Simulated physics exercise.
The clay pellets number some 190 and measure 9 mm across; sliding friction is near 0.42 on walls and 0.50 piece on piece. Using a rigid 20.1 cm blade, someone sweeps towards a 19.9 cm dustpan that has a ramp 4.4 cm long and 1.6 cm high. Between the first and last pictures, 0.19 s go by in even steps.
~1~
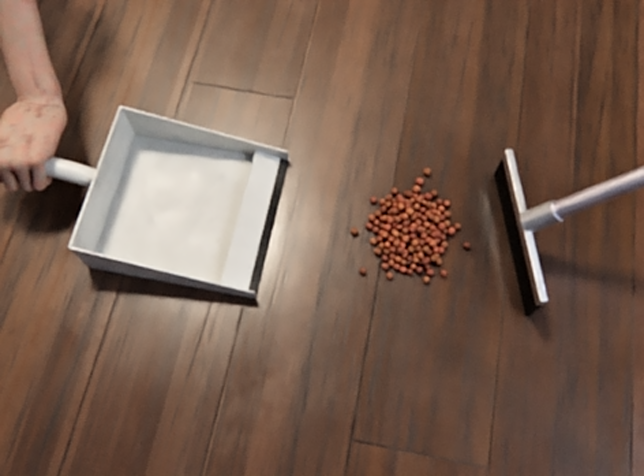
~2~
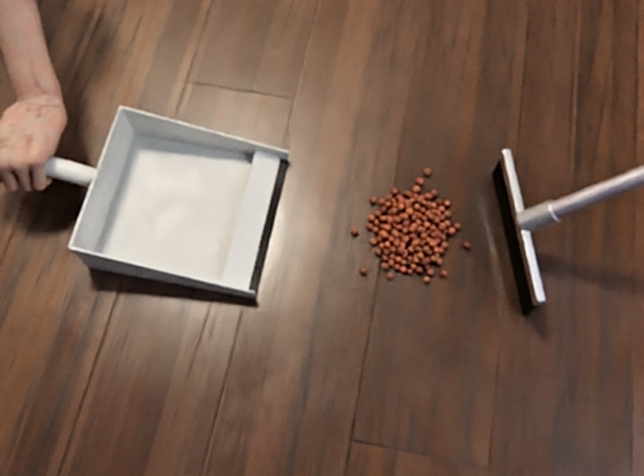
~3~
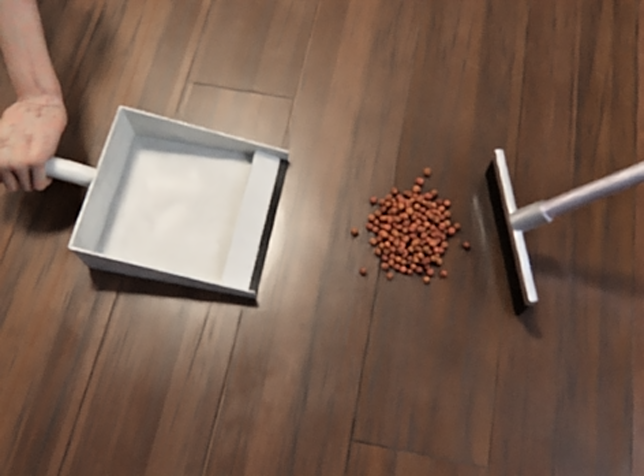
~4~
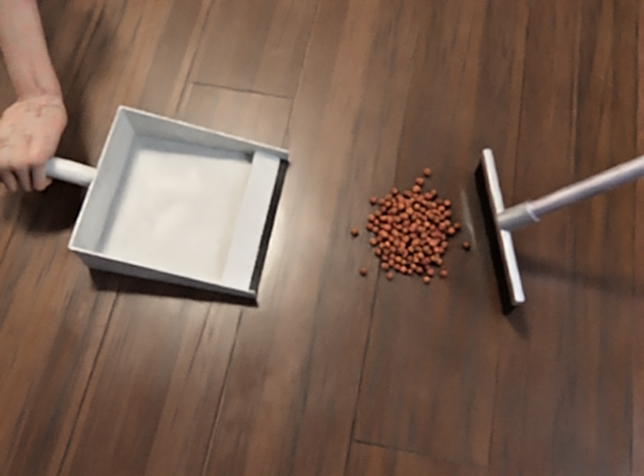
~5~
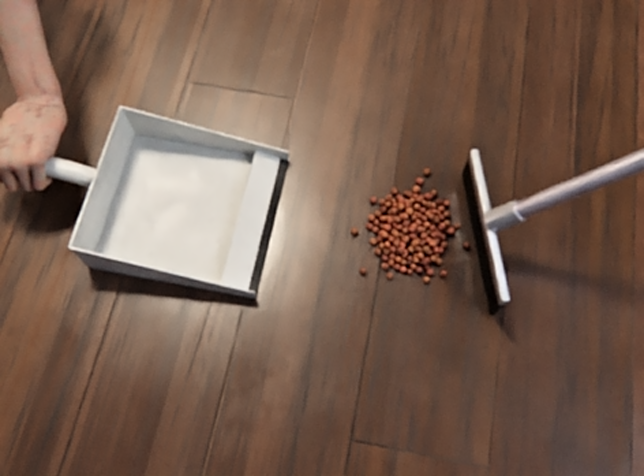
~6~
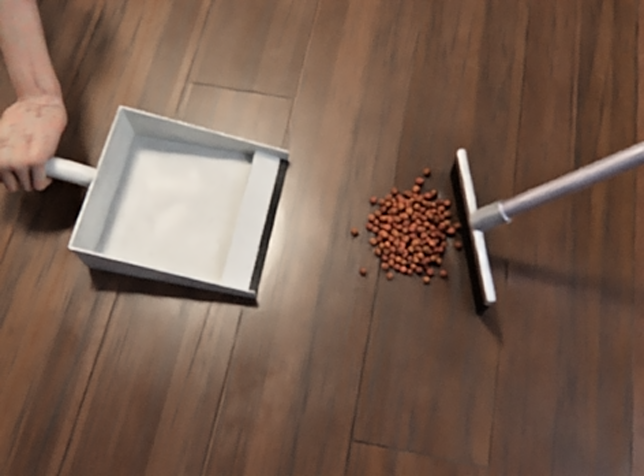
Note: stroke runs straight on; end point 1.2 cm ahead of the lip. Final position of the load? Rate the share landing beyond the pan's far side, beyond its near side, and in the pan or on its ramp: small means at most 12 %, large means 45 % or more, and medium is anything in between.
Shares: Far side - small; near side - small; pan - medium.
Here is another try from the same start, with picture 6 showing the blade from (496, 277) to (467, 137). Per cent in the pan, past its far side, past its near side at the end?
Pan: 0, far side: 15, near side: 0.
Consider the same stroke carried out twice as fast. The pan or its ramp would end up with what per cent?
Share: About 35 %.
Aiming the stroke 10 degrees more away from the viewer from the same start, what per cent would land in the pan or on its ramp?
That gives near 15 in a hundred.
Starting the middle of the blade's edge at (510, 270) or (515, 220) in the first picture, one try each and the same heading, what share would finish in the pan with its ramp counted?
About 20 and 15 per cent.
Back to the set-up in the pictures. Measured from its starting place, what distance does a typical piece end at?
Median shift: Approx. 18 cm.
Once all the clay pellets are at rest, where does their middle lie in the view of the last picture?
Somewhere near (278, 236) in the last picture.
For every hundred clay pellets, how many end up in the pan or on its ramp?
Estimate: Close to 20 %.
Then, 0.24 s after the last picture, middle of the blade 15 cm from the lip; 0 % over the lip, far side 0 %, near side 0 %.
Then, 0.41 s after the last picture, middle of the blade 8 cm from the lip; 0 % over the lip, far side 0 %, near side 0 %.
Then, 0.69 s after the last picture, middle of the blade 4 cm from the lip; 25 % over the lip, far side 5 %, near side 5 %.
In the end, far side 5 %, near side 5 %, pan 20 %, in front of the lip or behind the blade 70 %.
